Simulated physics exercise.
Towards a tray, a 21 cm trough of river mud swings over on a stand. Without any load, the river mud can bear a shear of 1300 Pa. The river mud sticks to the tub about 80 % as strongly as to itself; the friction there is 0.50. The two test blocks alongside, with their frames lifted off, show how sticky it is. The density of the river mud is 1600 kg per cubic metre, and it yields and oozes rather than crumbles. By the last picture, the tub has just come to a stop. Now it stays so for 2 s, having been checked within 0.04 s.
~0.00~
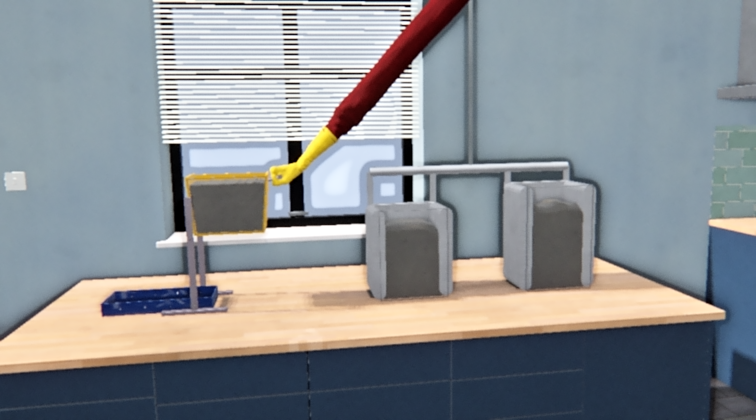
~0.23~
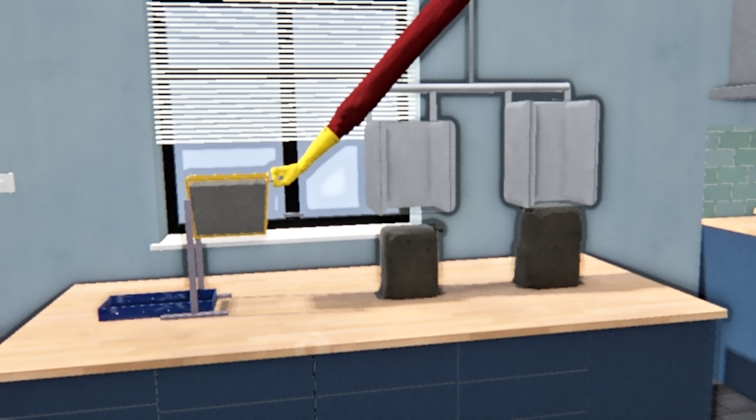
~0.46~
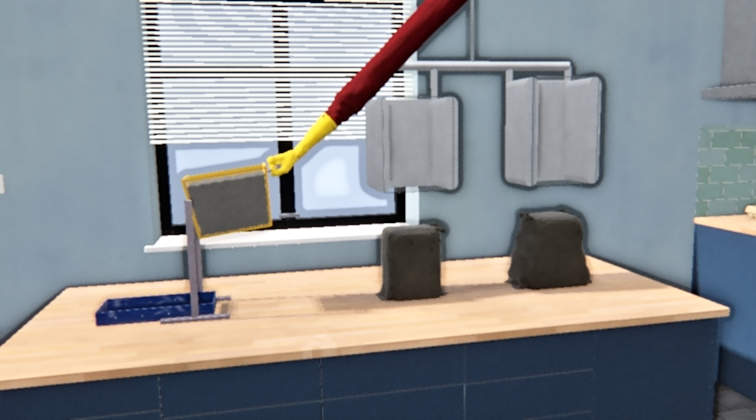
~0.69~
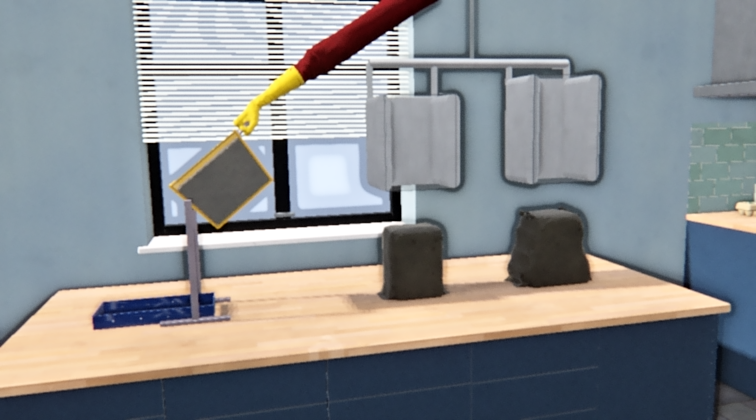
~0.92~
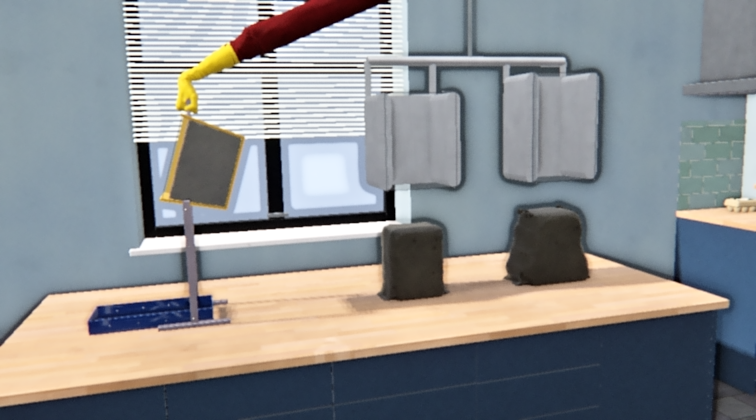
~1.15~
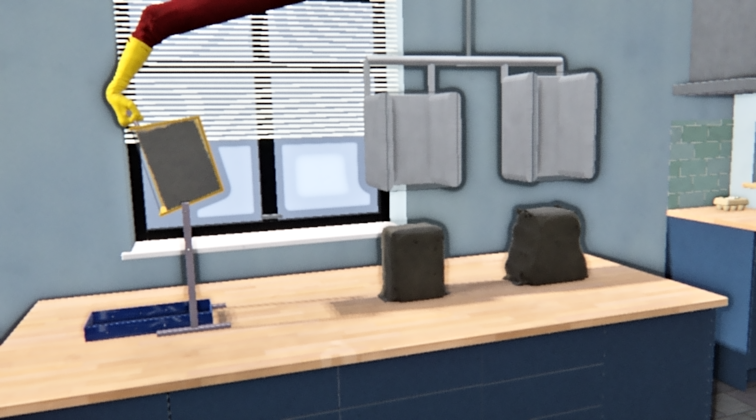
Kitchen worktop with moulds lifting off two dark mud blocks, the right one sagging, then a yellow-gloved hand tipping a trough leftward.
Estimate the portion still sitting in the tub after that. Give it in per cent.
The portion still in the tub is near 0 %.
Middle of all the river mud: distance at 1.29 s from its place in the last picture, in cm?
Around 6 centimetres.
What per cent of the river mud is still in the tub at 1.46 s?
It's something like 35 % of the original load.
After 1.29 s, the tub is at 104 degrees and holds 84 %.
After 1.46 s, the tub is at 104 degrees and holds 35 %.
After 1.63 s, the tub is at 104 degrees and holds 0 %.
After 1.80 s, the tub is at 104 degrees and holds 0 %.
After 3.15 s, at the end, the tub is at 104 degrees and holds 0 %.
